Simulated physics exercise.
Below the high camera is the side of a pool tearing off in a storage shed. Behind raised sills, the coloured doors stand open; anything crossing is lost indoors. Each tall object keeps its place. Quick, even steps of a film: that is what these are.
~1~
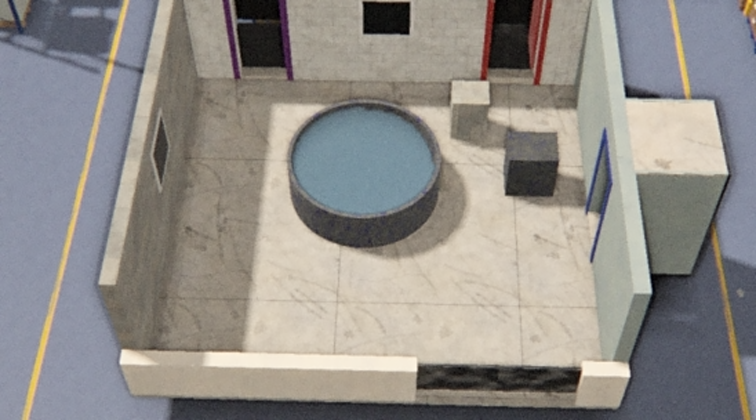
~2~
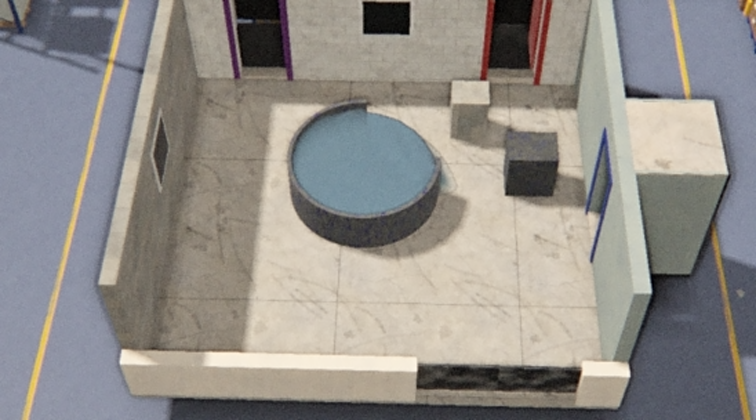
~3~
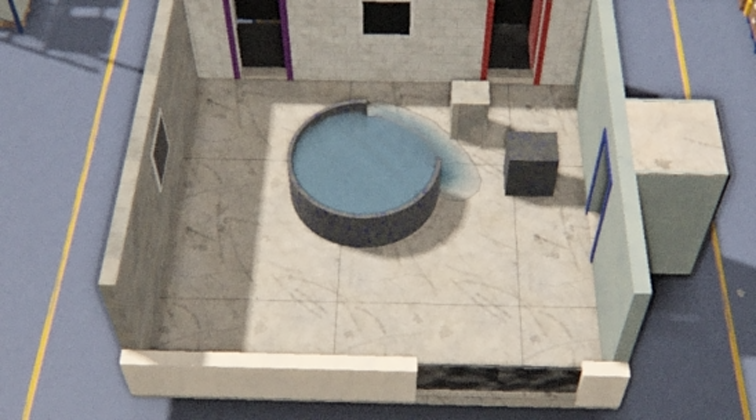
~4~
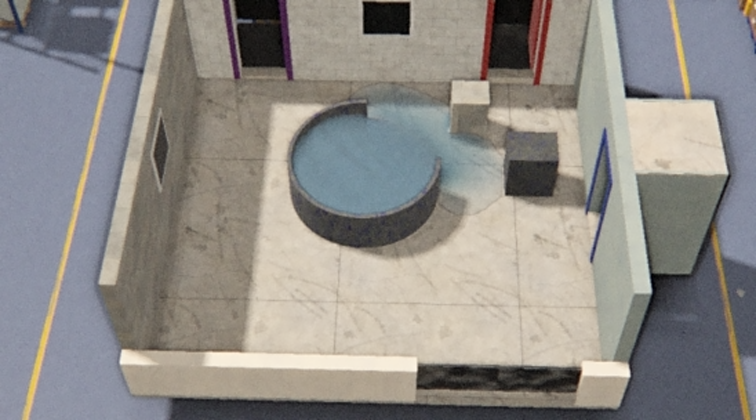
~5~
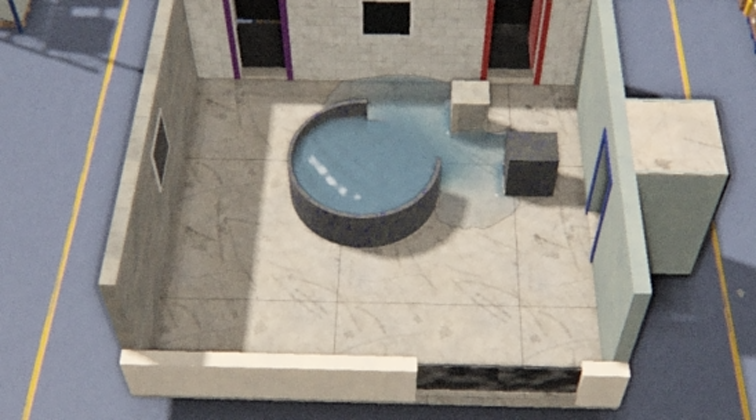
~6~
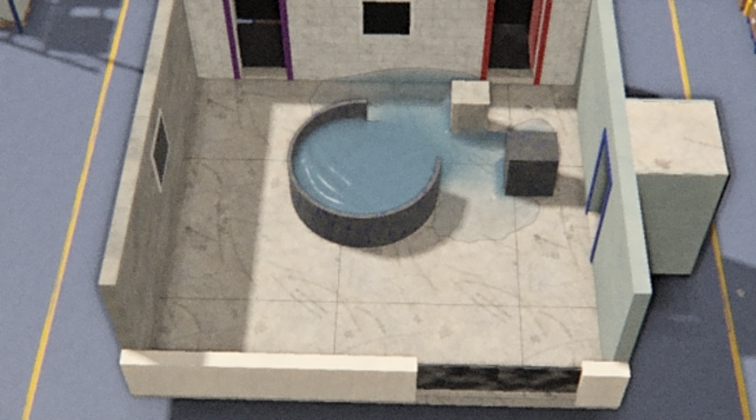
A round pool's far side opens and blue water spreads across the floor around two blocks.
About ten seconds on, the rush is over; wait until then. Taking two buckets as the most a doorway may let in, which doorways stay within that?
The purple door stays within it, the blue door stays within it, the red door goes over it.
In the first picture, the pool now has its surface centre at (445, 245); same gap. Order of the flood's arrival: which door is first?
I say the blue door.
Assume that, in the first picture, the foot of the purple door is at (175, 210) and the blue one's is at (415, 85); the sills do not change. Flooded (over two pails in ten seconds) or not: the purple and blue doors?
Result - the purple door one stays within limits while the blue door one exceeds the limit.
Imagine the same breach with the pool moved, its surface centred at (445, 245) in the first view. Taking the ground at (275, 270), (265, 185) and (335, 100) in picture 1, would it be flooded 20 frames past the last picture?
So, in the order given, I'd say unaffected, soaked through, soaked through.
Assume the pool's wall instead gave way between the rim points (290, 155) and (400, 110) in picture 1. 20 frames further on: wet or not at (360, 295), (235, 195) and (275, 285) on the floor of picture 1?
Taken one by one: Unaffected, then sodden, then sodden.
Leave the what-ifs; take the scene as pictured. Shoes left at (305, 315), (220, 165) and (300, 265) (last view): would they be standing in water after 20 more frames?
Lab note, in the order given: Unwetted, wet through, unwetted.
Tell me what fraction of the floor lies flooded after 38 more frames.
95 %, roughly.
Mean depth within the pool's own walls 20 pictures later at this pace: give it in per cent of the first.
24 percent or so.
A moment on, water covers 25 % of the floor; the purple door wet at the sill, nothing in, the blue door wet at the sill, nothing in, the red door wet at the sill, nothing in.
Next, water covers 40 % of the floor; the purple door wet at the sill, nothing in, the blue door wet at the sill, nothing in, the red door under two buckets in.
Then, water covers 65 % of the floor; the purple door wet at the sill, nothing in, the blue door wet at the sill, nothing in, the red door over two buckets in.
Later, water covers 95 % of the floor; the purple door wet at the sill, nothing in, the blue door under two buckets in, the red door far over two buckets in.
In the end, water covers 95 % of the floor; the purple door under two buckets in, the blue door under two buckets in, the red door far over two buckets in.
